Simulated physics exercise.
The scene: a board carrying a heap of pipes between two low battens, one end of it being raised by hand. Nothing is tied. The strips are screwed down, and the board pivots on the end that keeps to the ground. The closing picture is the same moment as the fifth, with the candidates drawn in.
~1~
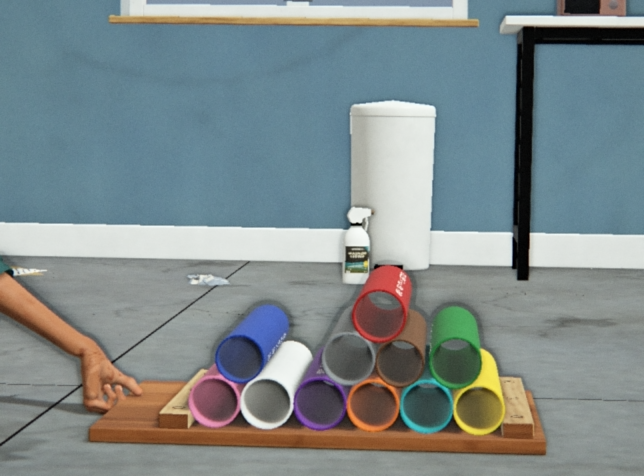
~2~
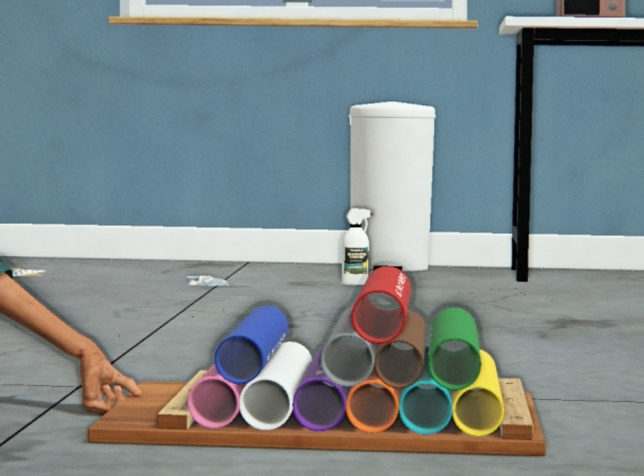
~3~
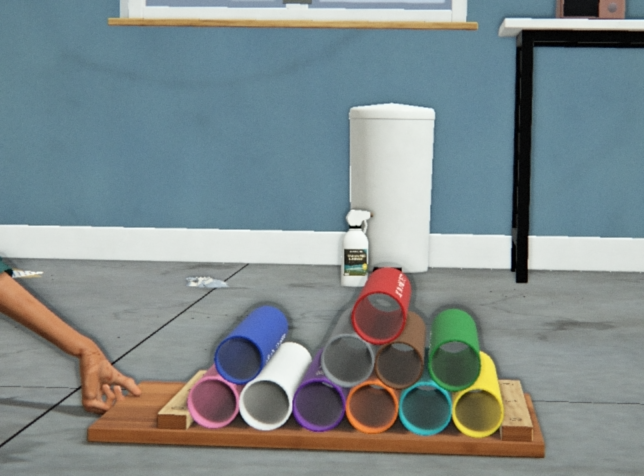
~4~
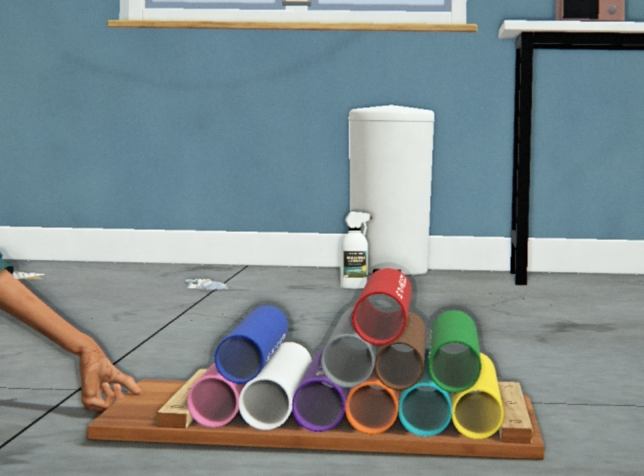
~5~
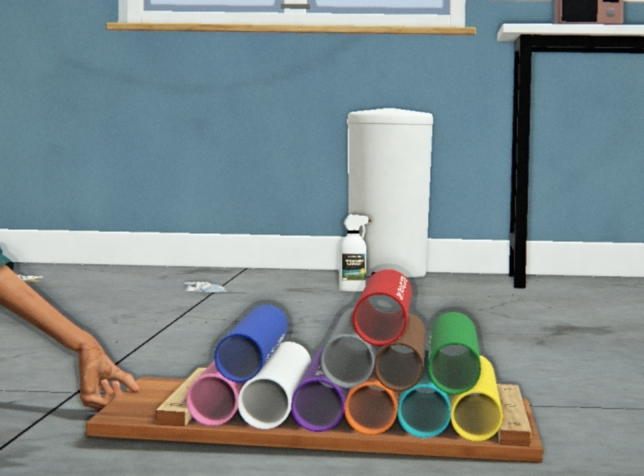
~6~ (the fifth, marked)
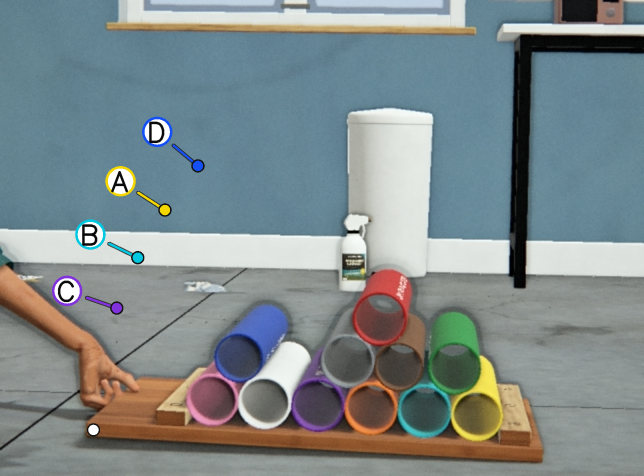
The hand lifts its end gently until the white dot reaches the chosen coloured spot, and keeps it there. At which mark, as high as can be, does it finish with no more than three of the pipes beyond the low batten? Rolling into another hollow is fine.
Up to B.
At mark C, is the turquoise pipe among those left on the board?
Yes, with C.
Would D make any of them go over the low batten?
At D: Yes.
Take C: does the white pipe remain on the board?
Yes, with C.
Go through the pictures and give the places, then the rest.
Green pipe (456, 363); brown pipe (400, 363); blue pipe (240, 359), in the first picture.
Blue pipe (239, 360); red pipe (379, 317), in the second picture.
Board (325, 409); pink pipe (213, 402); white pipe (265, 404); grey pipe (348, 361), in the third picture.
Board (324, 409); pink pipe (213, 401); white pipe (265, 403), in the fourth picture.
Board (323, 409); pink pipe (212, 400); white pipe (264, 403), in the fifth picture.
On the marked copy, A at (165, 210); B at (138, 258); C at (116, 308); D at (198, 166); the white dot at (93, 430).
With B. Early on, board at 16°.
Further on, board at 25°.
At the end, board at 25°, two over the low batten (green, red).
As for the rest, A five over the low batten; C none over the low batten; D eleven over the low batten.
